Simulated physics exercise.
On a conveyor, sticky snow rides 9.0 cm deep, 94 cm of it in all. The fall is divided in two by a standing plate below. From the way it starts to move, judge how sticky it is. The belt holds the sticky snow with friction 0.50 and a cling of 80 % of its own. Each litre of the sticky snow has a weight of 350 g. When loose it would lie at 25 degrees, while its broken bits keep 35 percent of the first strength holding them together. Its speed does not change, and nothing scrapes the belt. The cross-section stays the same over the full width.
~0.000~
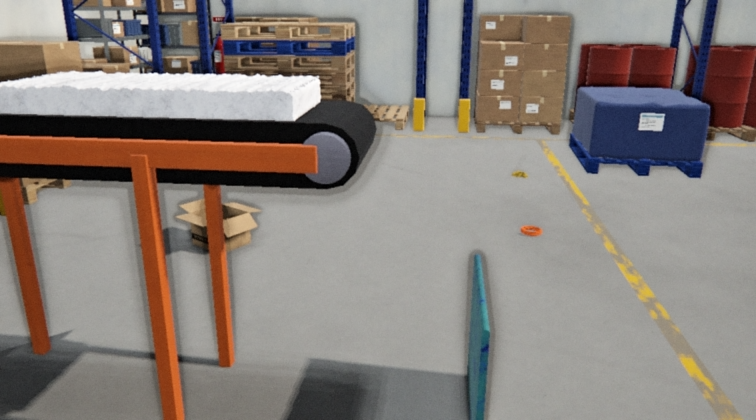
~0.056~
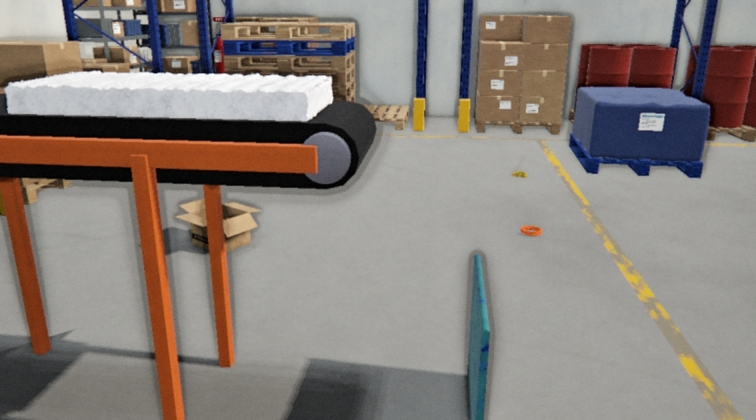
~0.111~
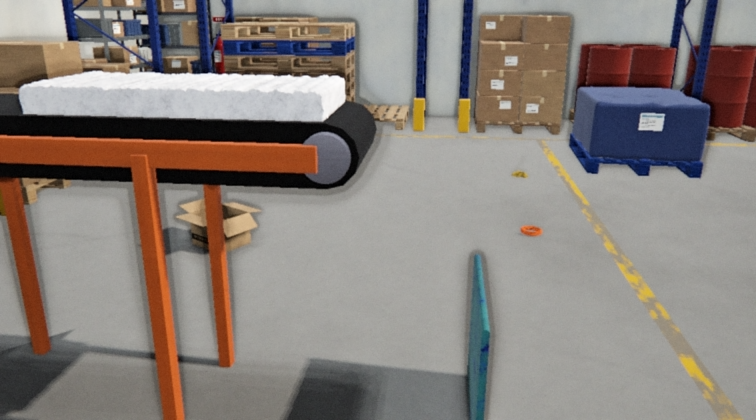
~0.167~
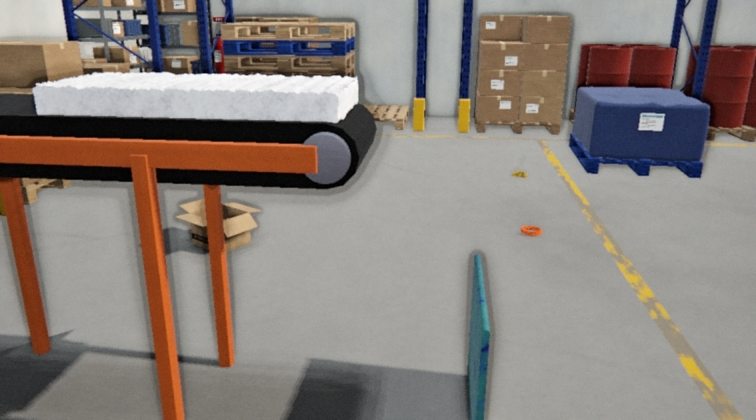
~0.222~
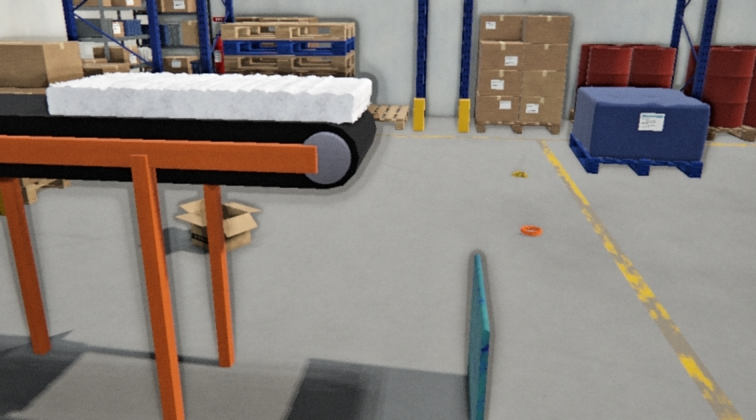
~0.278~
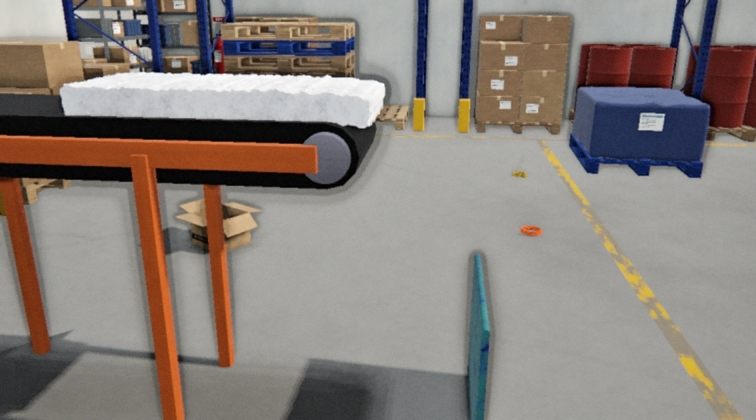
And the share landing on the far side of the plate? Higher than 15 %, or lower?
Lower.
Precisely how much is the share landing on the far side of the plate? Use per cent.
Close to 0 in a hundred.
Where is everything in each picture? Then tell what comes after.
Leading edge of the sticky snow at (292, 104), in the first picture.
Leading edge of the sticky snow at (307, 104), in the second picture.
Leading edge of the sticky snow at (323, 120), in the third picture.
Leading edge of the sticky snow at (338, 119), 4 % of it past the top of the roller, in one piece, in the fourth picture.
Leading edge of the sticky snow at (353, 106), 9 % of it past the top of the roller, in one piece, in the fifth picture.
Leading edge of the sticky snow at (370, 107), 13 % of it past the top of the roller, in one piece, in the sixth picture.
After 0.60 s, 0 % is beyond the plate's line.
After 0.98 s, 0 % is beyond the plate's line.
After 1.36 s, 0 % is beyond the plate's line.
After 1.74 s, 0 % is beyond the plate's line.
After 2.99 s, at the end, 0 % is beyond the plate's line.
